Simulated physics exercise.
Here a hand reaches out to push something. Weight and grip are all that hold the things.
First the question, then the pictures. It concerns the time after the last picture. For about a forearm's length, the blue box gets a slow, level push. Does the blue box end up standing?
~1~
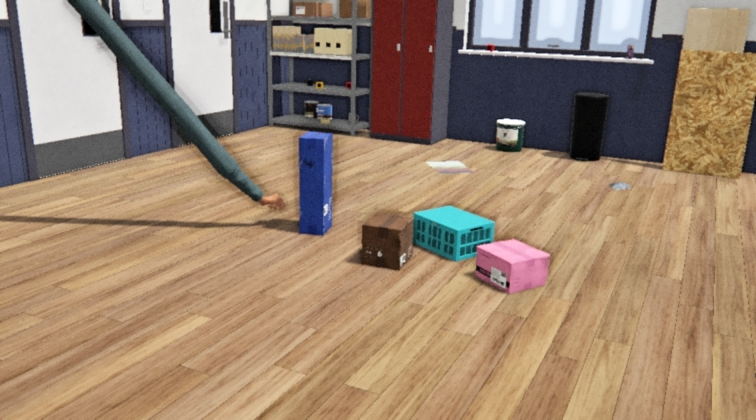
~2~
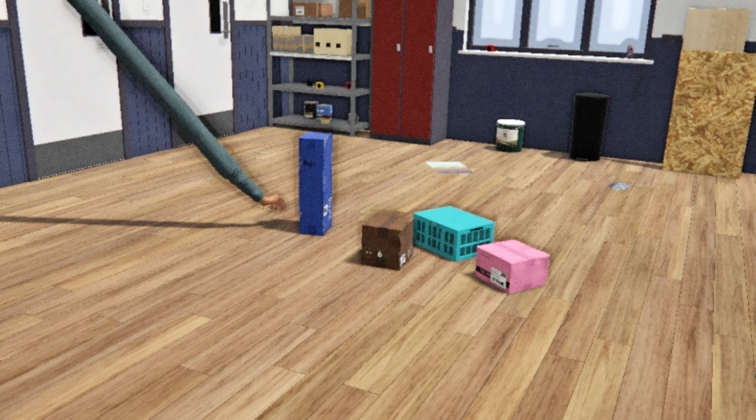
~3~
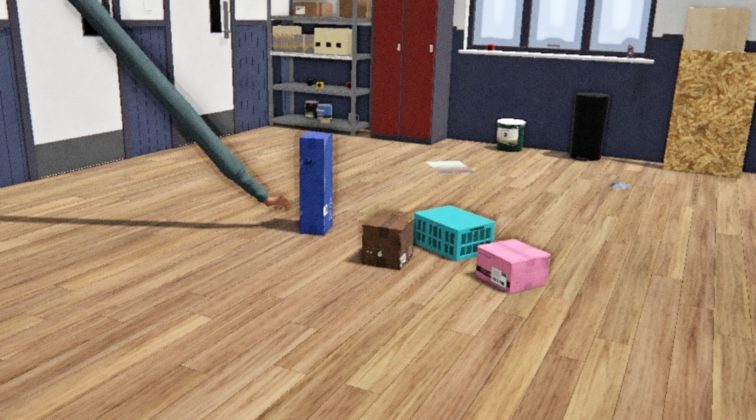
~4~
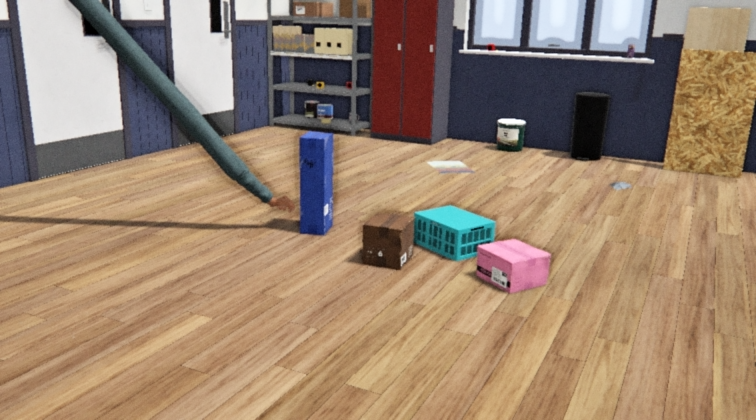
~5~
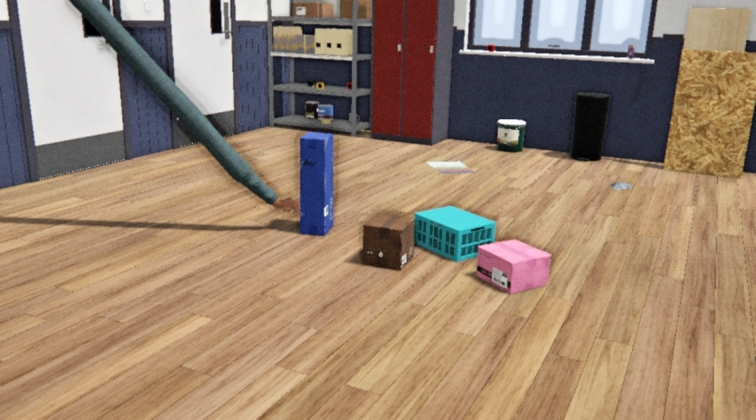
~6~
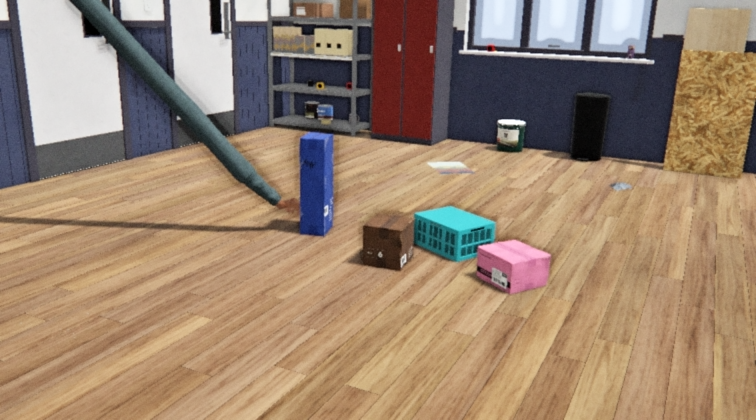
Yes.
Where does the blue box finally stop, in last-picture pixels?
End point in the final view: About (367, 189).
Then, 0.60 s past the last view, blue box displaced a little near (334, 185).
Then, 1.10 s past the last view, blue box displaced about its own width near (352, 187).
Finally, moved from the start, blue box. Final places as the last picture's camera would see them, blue box near (367, 189).
